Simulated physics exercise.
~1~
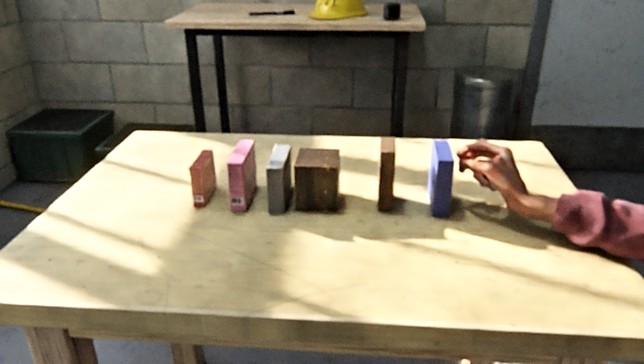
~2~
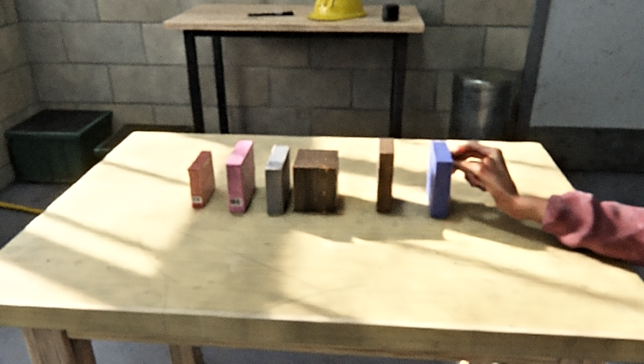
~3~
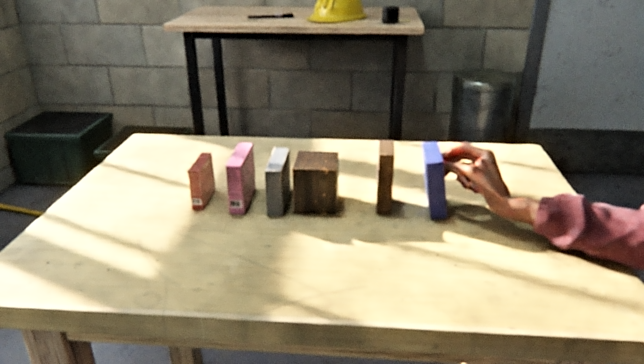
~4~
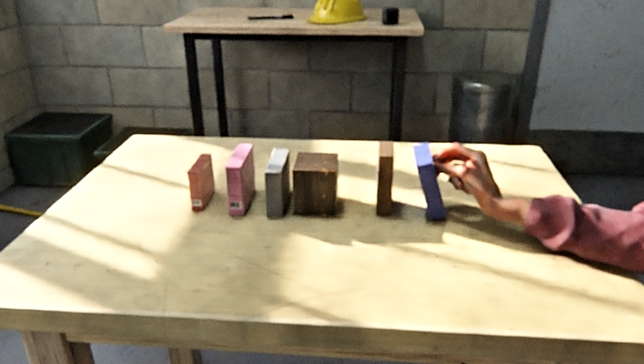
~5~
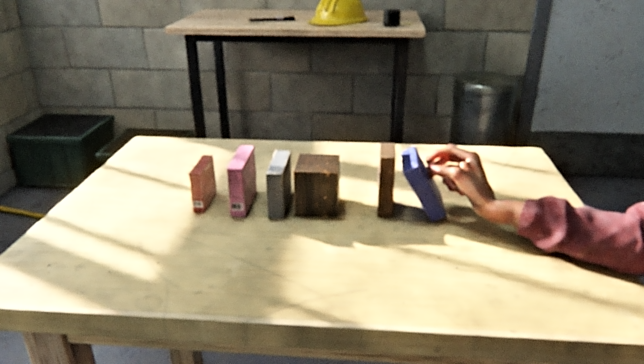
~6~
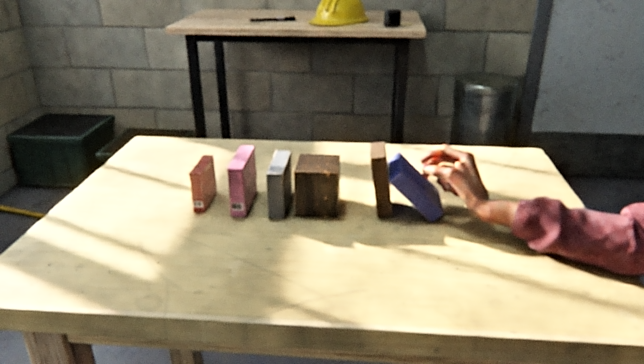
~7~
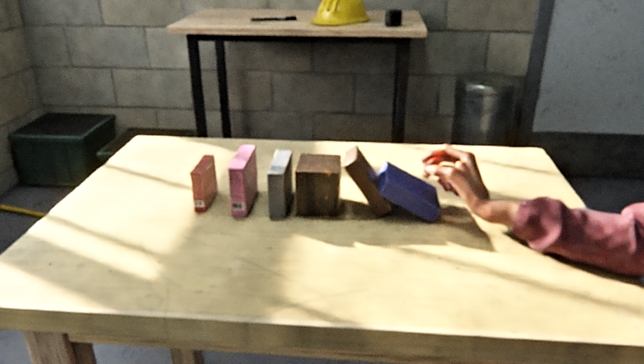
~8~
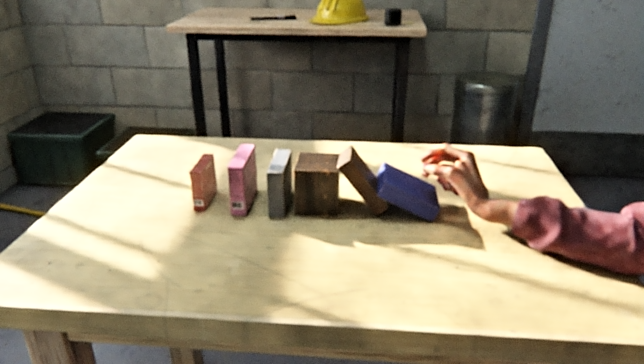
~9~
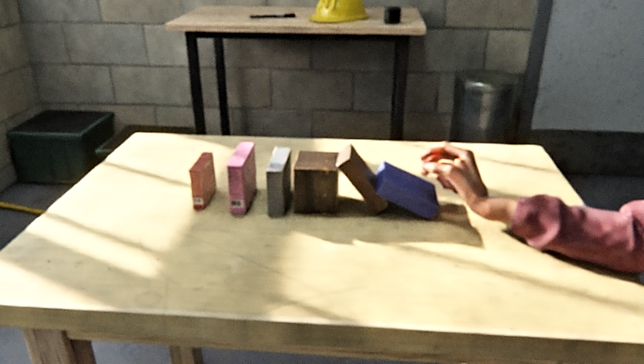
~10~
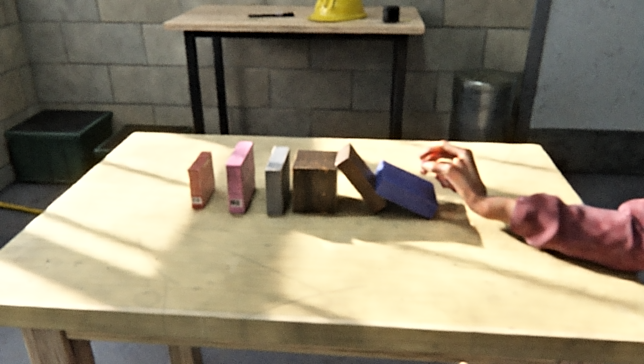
A hand tips the blue board left into the brown board, which leans against the black block.
